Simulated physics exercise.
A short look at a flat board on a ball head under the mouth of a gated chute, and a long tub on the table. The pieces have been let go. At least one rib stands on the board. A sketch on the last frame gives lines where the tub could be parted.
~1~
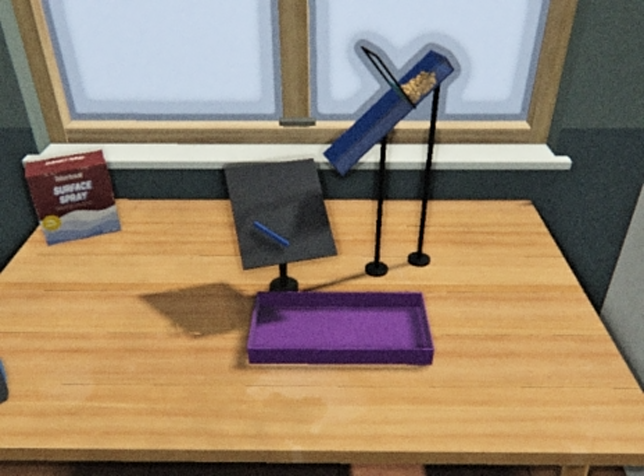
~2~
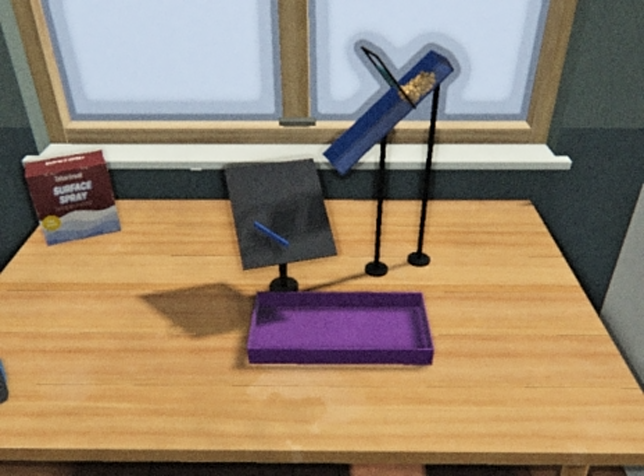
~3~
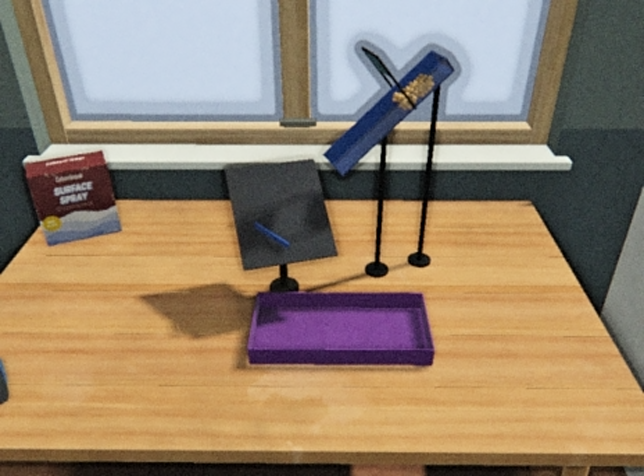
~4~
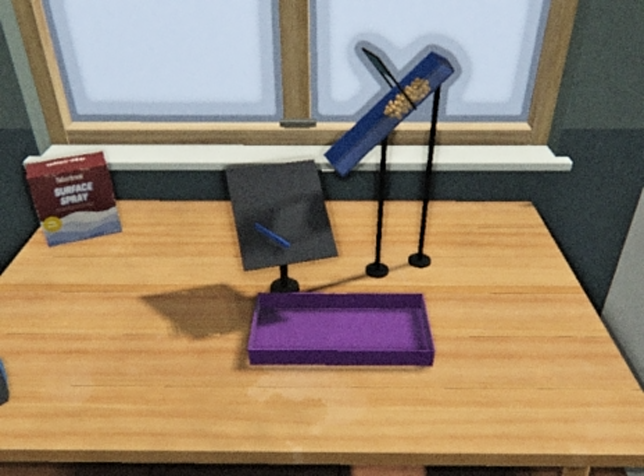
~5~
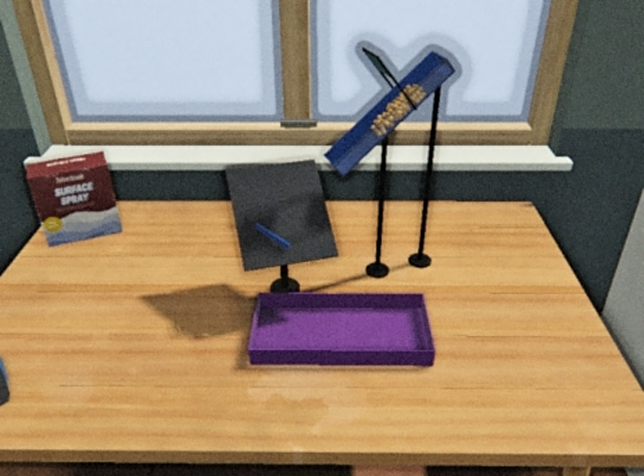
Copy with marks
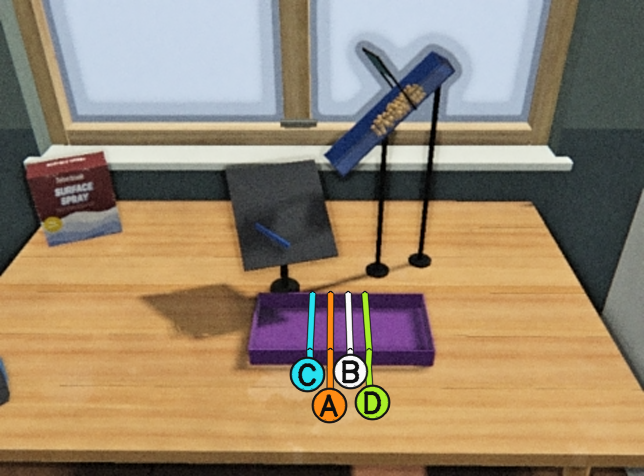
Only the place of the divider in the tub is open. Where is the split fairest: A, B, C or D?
Line C.
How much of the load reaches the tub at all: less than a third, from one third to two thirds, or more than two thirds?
About that: More than two thirds.
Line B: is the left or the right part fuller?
Left.
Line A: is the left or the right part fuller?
More lands on the left.
On the marked copy, line A crosses the front rim at (330, 350); line B crosses the front rim at (350, 350); line C crosses the front rim at (309, 350); line D crosses the front rim at (369, 350).
For line A, of what is caught, all but a few on the left of the divider, a small share on the right.
For line B, of what is caught, the whole lot on the left of the divider, none at all on the right.
For line C, of what is caught, close to half on the left of the divider, close to half on the right.
For line D, of what is caught, the whole lot on the left of the divider, none at all on the right.
